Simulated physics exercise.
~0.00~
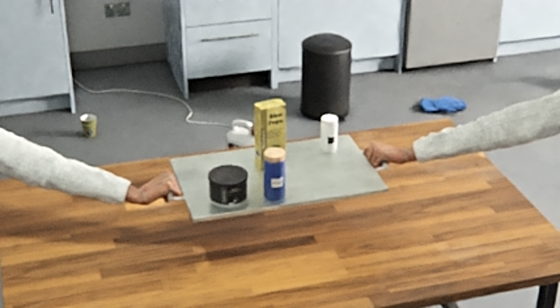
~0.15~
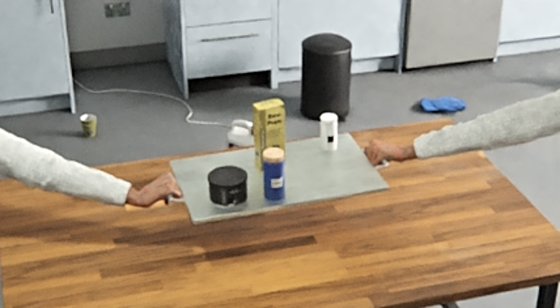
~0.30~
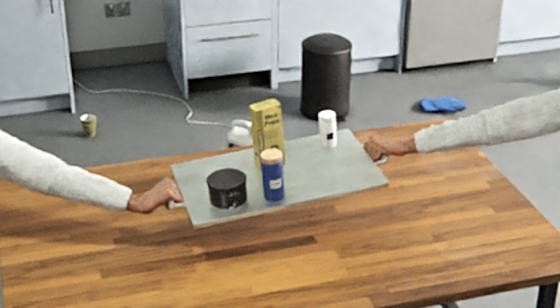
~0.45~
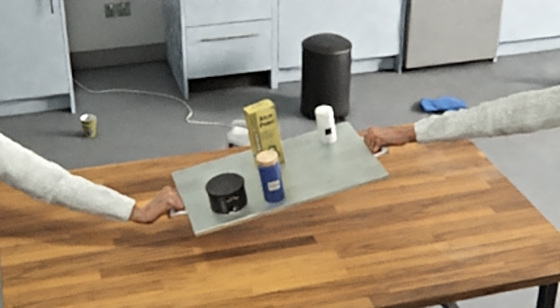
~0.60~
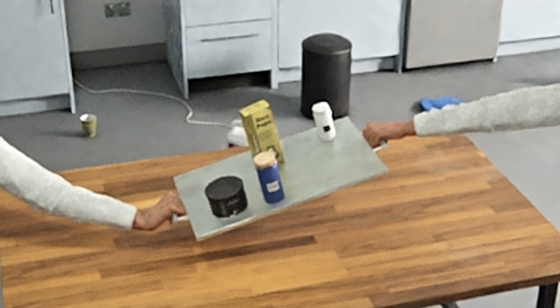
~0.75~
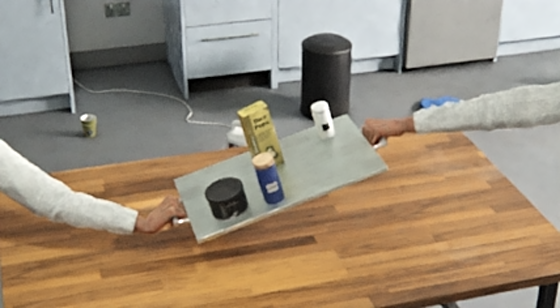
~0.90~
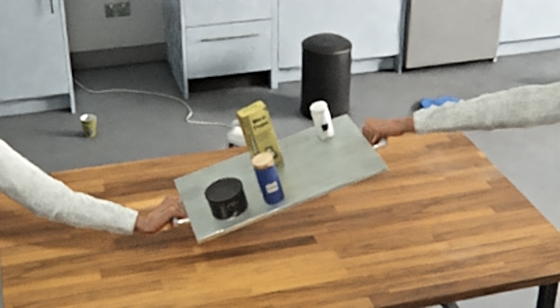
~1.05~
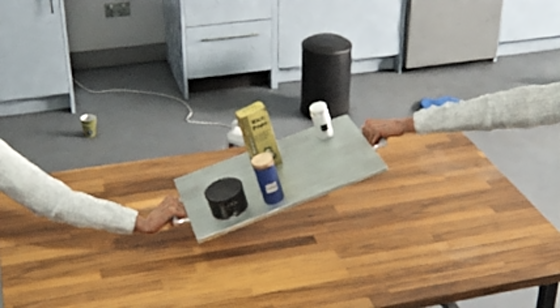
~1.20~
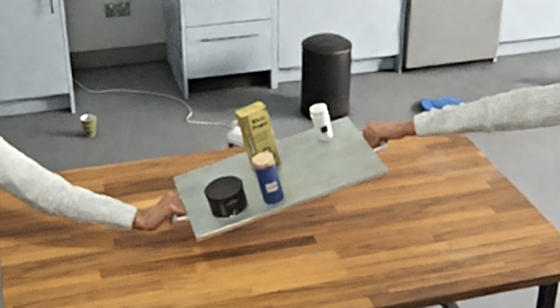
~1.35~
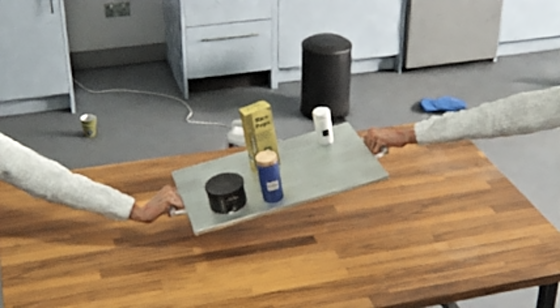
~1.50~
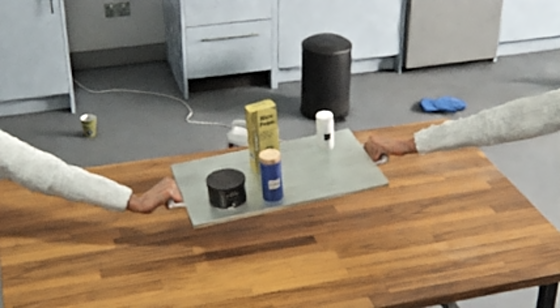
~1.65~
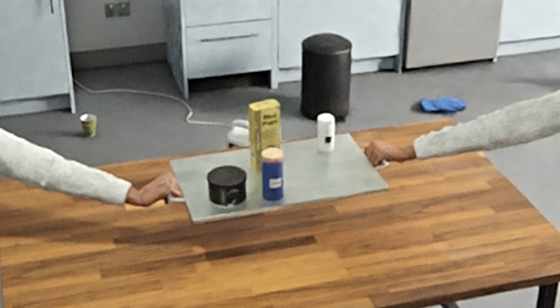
The footage shows two hands holding a flat tray with a black tub, blue jar, yellow packet and white shaker above a wooden table. The hands tilt it left side down, hold it briefly, then level it again, with all four items still upright on the tray.
